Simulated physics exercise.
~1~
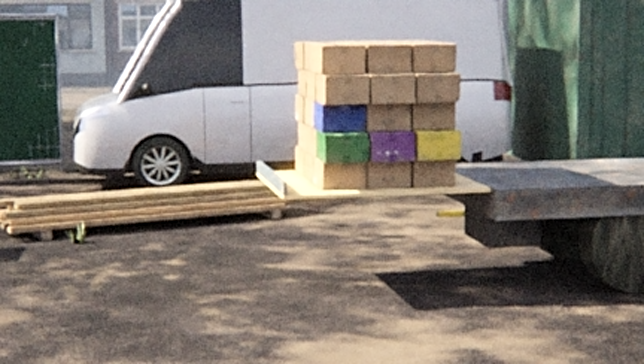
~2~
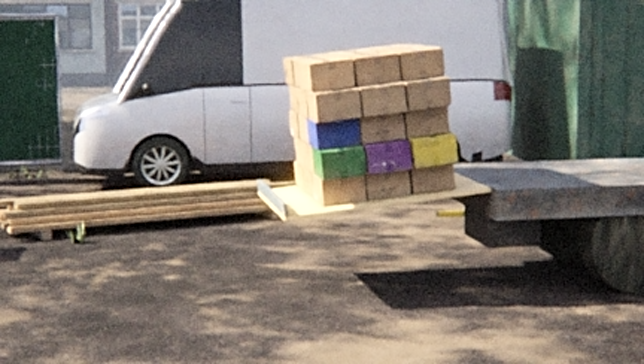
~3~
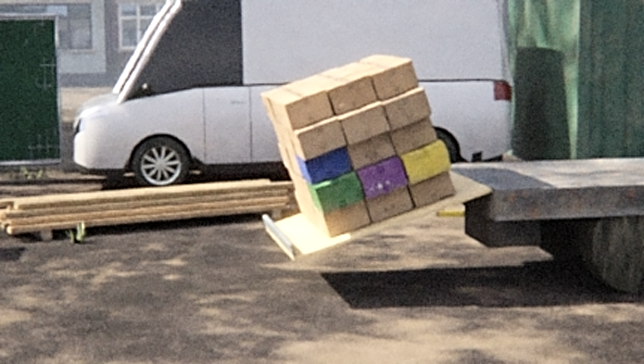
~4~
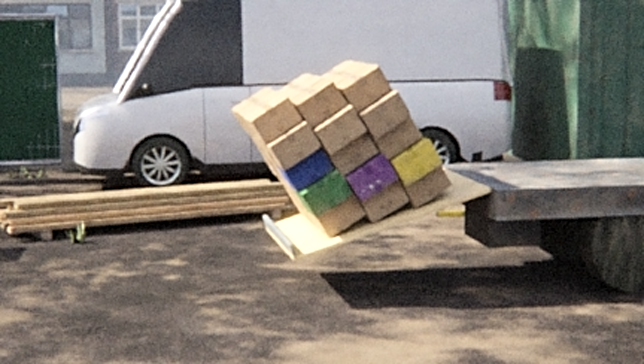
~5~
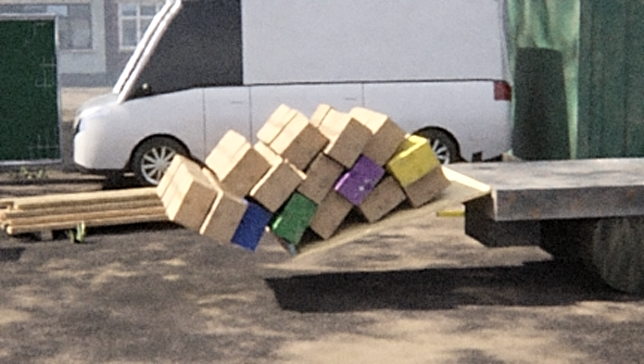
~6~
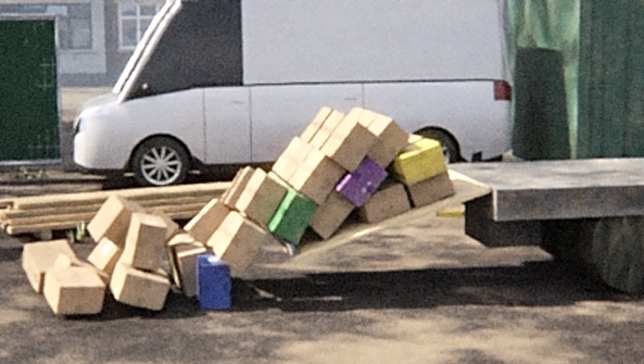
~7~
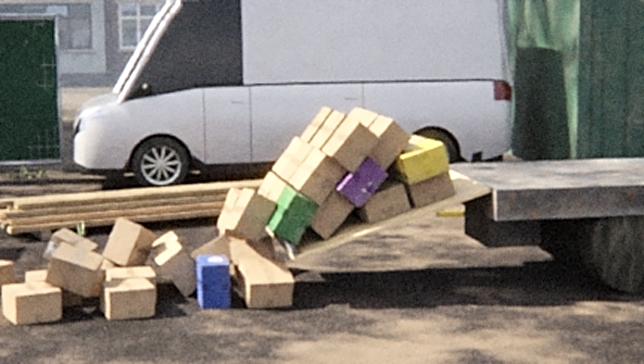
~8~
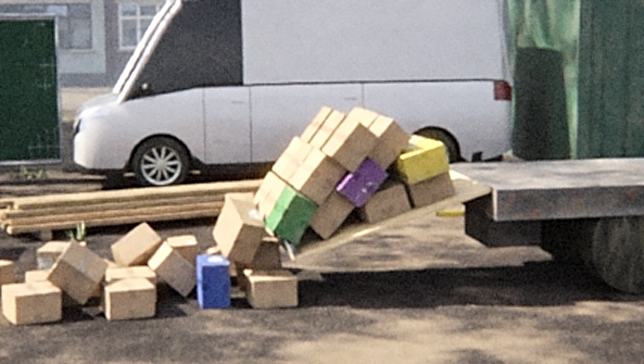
A stack of boxes slides down a tilting flap, and many tumble onto the ground.
